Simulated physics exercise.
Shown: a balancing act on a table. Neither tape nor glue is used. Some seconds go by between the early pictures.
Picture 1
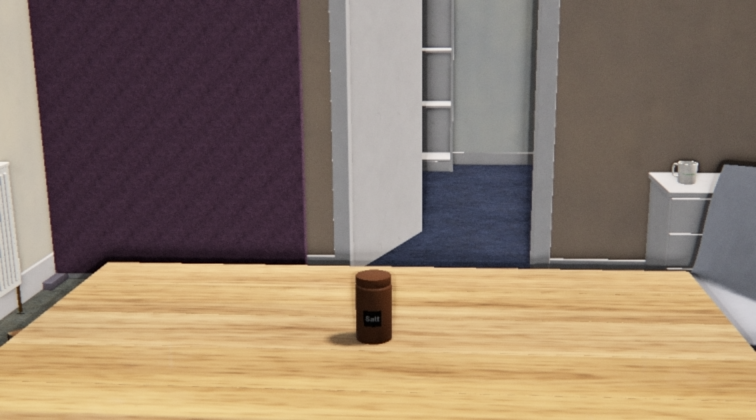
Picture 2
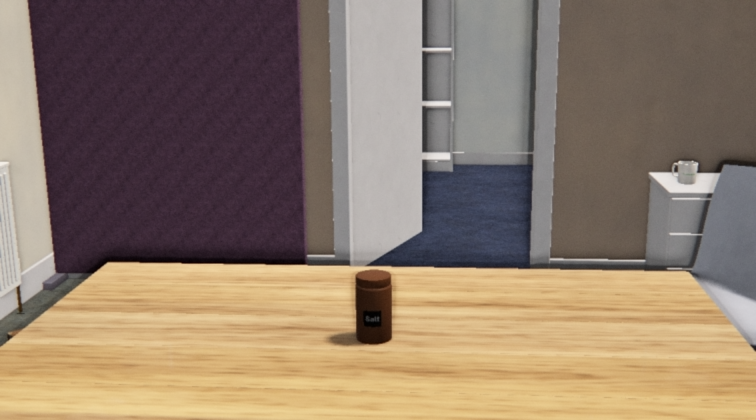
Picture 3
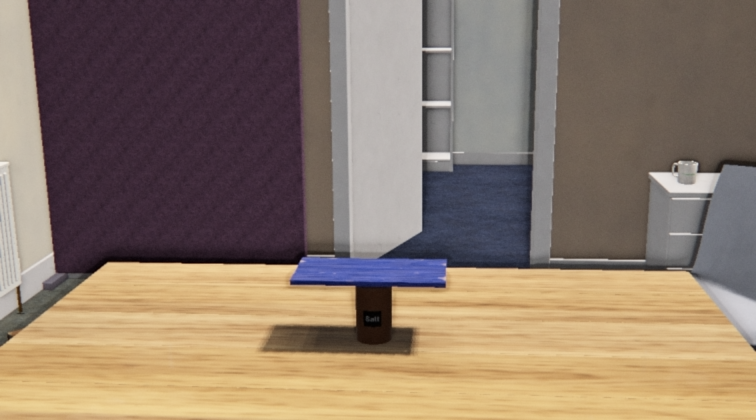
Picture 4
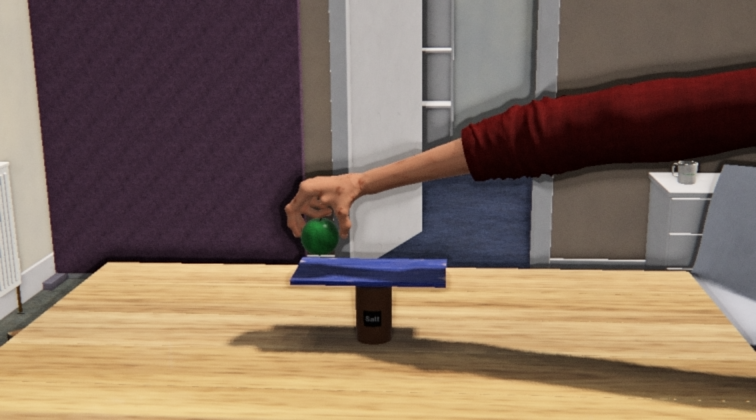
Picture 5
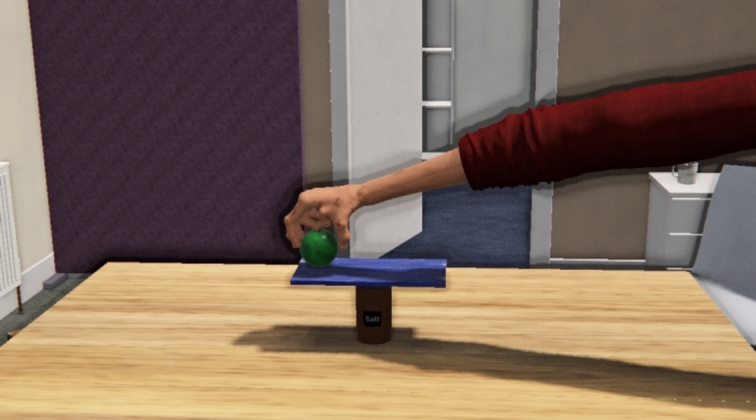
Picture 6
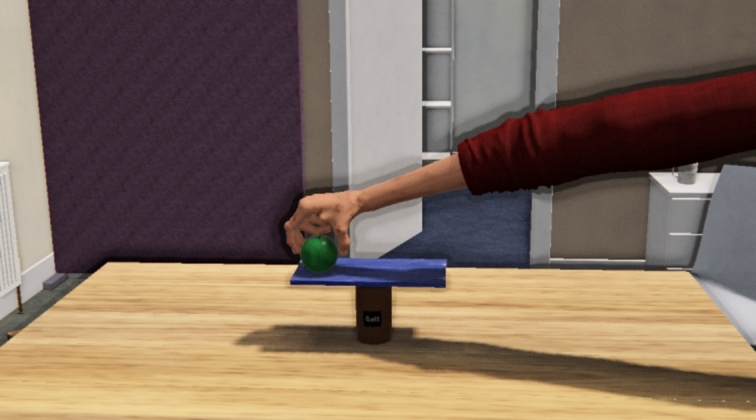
Blue board appearing on top of a brown jar, then a red-sleeved arm lowering a green apple onto its left end.
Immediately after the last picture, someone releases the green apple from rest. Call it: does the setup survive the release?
It gives way.
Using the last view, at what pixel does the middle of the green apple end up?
End position: Approximately (206, 330).
Then, 0.60 s after the last picture, green apple now fallen; blue board tipped 51° from how it was.
Then, 0.80 s after the last picture, blue board now fallen.
At rest, fallen, green apple and blue board; brown jar in place. Seen from the same camera at the end, green apple near (206, 330). The stack comes apart.
